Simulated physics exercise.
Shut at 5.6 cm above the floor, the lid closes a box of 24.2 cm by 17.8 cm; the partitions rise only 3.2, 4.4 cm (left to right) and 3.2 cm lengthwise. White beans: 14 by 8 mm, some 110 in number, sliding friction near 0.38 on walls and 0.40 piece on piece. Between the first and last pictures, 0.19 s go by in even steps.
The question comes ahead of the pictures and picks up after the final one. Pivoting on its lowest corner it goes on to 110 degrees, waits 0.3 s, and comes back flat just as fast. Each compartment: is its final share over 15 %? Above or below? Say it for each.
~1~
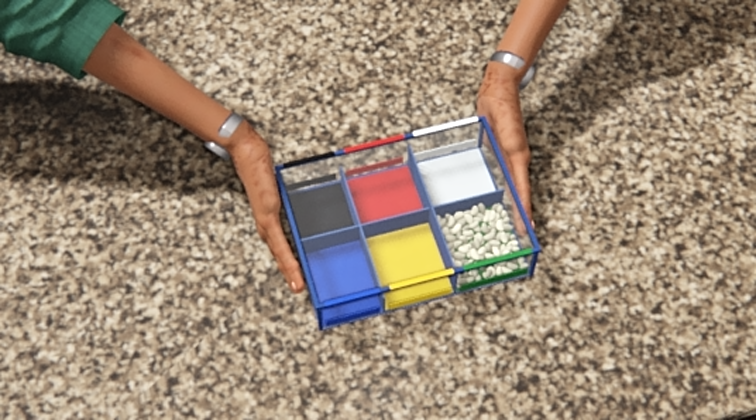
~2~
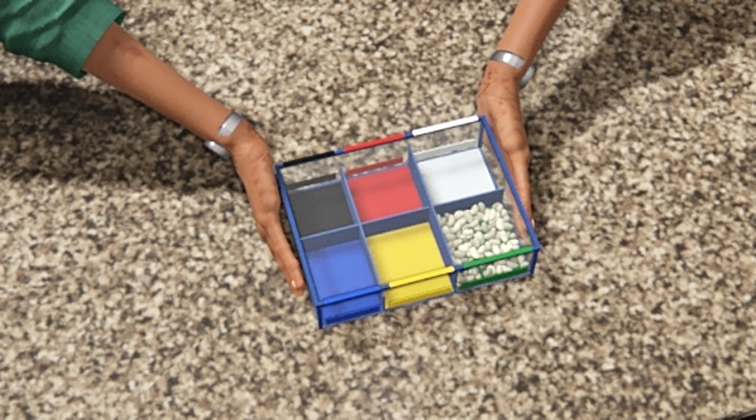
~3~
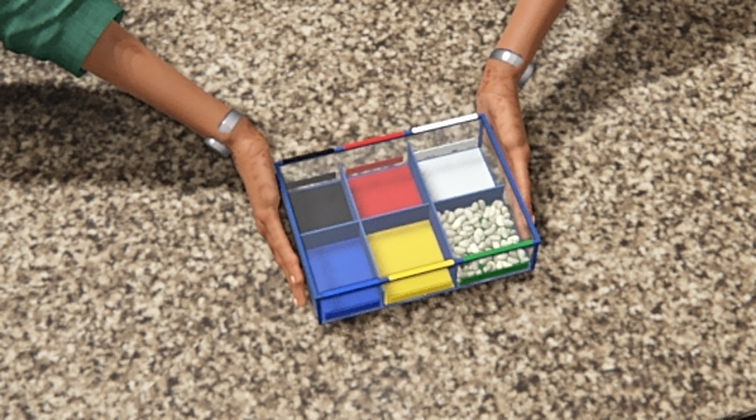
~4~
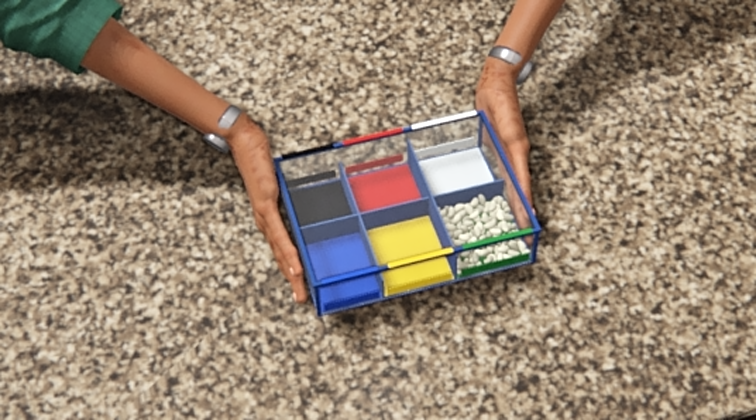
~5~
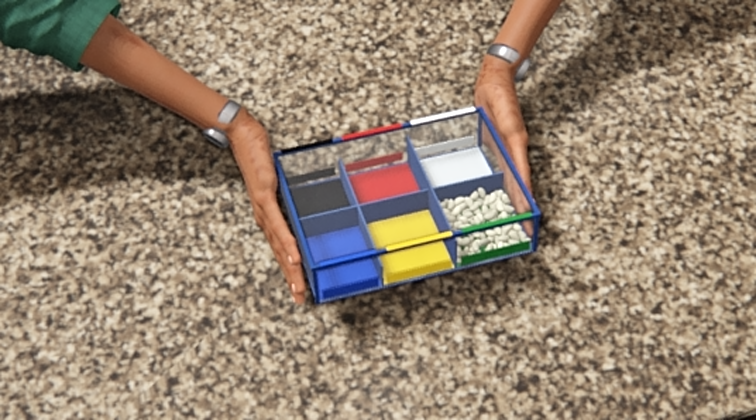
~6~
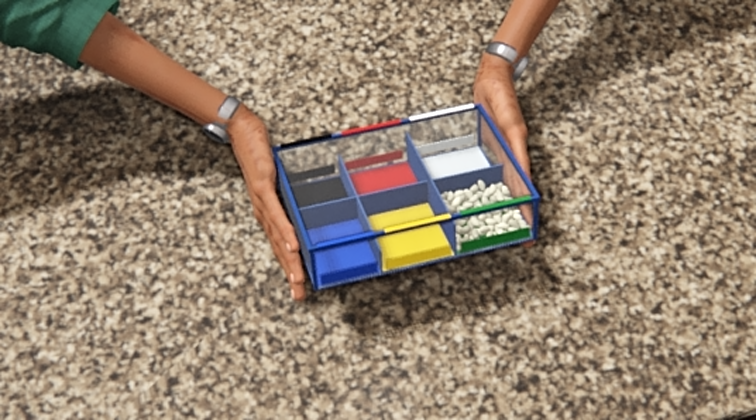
Red: Below, blue: Below, green: Below, yellow: Below, white: Above, black: Below.
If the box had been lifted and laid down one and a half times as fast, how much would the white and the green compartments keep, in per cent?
Then white would get 95 per cent, while green would get 0 per cent.
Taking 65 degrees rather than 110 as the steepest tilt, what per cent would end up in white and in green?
The white compartment would get 20 per cent and the green one 80 per cent.
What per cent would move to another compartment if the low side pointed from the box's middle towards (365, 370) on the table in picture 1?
I'd estimate about 5 %.
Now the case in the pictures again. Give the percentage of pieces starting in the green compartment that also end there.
Close to 0 in a hundred.
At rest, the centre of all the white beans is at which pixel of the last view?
I'd put it at about (455, 166).
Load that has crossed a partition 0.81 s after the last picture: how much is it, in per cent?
95 %.
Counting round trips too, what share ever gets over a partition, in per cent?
Close to 100 in a hundred.
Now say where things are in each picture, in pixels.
The first frame shows box tilt 0 degrees, front corners at (319, 305) and (536, 249); green 100 %.
The second frame shows box tilt 1 degrees, front corners at (319, 303) and (536, 247).
The third frame shows box tilt 4 degrees, front corners at (318, 296) and (536, 241), lowest corner right back.
The fourth frame shows box tilt 8 degrees, front corners at (316, 284) and (536, 229), lowest corner right back.
The fifth frame shows box tilt 14 degrees, front corners at (314, 267) and (536, 214), lowest corner right back.
The sixth frame shows box tilt 20 degrees, front corners at (312, 248) and (535, 198), lowest corner right back; green 100 %.
Then, 0.81 s after the last picture, tilt 110 degrees; green 5 %, white 95 %.
Then, 1.35 s after the last picture, tilt 59 degrees; white 100 %.
Then, 1.95 s after the last picture, tilt 0 degrees; red 5 %, white 95 %.
In the end, red 5 %, blue 0 %, green 0 %, yellow 0 %, white 95 %, black 0 %.
